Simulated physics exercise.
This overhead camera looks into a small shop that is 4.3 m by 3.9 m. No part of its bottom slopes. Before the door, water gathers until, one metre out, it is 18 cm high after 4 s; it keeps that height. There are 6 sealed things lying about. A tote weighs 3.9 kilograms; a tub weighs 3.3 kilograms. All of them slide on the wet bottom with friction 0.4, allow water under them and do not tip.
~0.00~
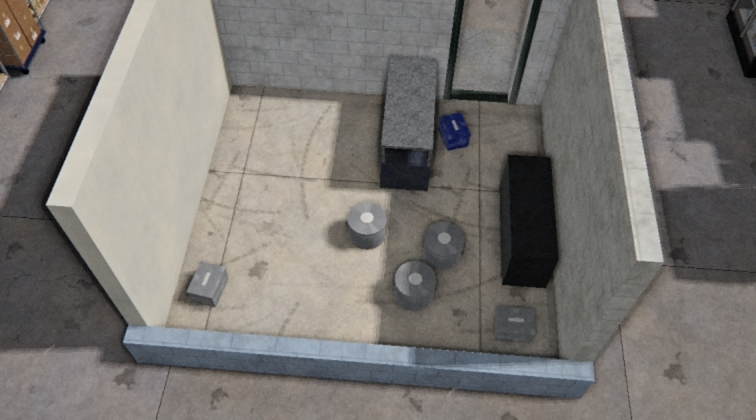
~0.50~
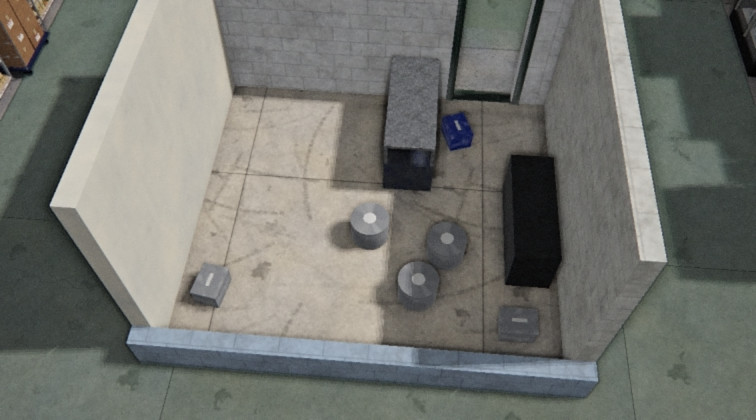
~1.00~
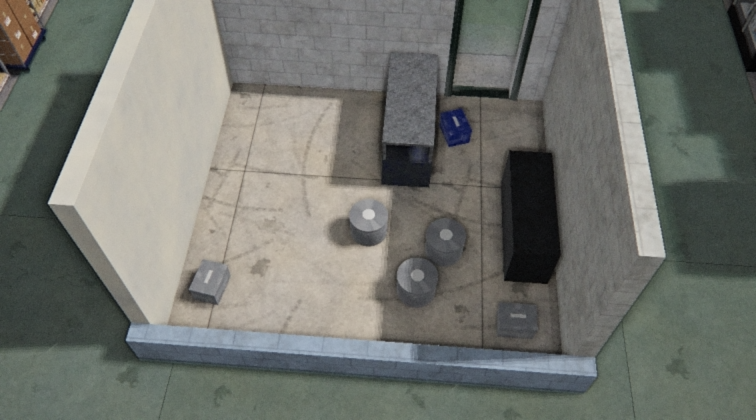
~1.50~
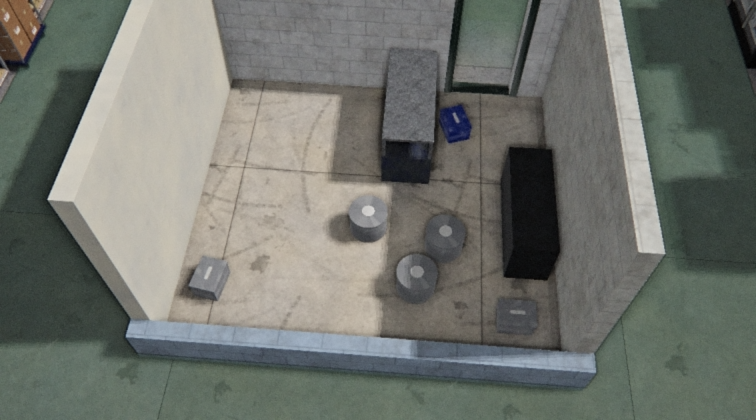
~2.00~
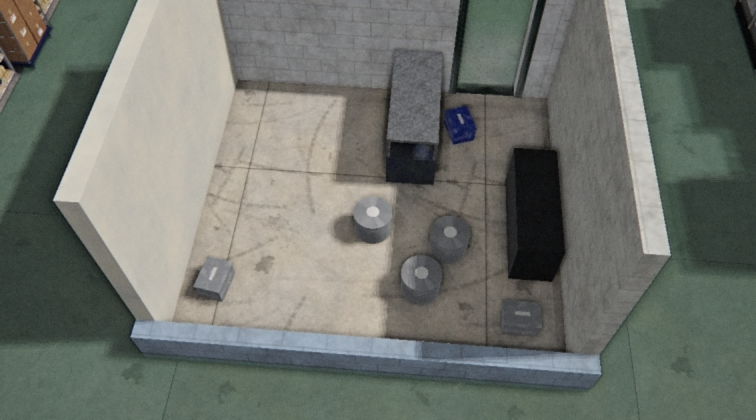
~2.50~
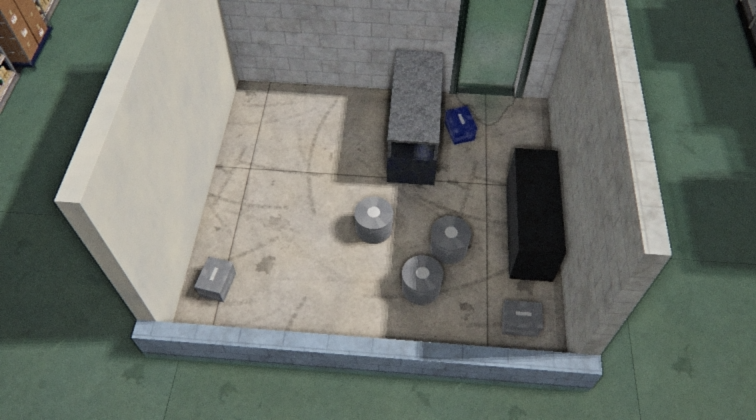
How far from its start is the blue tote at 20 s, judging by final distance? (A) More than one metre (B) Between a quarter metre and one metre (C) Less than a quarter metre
More than one metre.
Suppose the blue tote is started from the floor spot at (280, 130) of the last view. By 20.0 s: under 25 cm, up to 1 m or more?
Well, it gets shoved far.
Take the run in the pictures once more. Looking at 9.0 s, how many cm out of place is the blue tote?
Roughly 300 centimetres by that point.
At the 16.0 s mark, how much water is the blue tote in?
10 cm, roughly.
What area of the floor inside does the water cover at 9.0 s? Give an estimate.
Roughly 9.5 m2 of it is wet.
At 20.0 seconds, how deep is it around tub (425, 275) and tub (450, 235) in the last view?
Depths: Near 10 cm, then near 12 cm.
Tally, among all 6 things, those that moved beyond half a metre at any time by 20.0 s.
The tally stands at 6.
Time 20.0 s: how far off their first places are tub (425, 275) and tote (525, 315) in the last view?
First 150 cm, then 20 cm.
After 4.0 s the blue tote is near (450, 141), 0.4 m from its start, aground; 0 afloat.
After 9.0 s the blue tote is near (353, 288), 2.8 m from its start, afloat; 4 afloat.
After 16.0 s the blue tote is near (376, 90), 1.2 m from its start, afloat; 6 afloat.
After 20.0 s the blue tote is near (363, 225), 2.1 m from its start, afloat; 6 afloat.
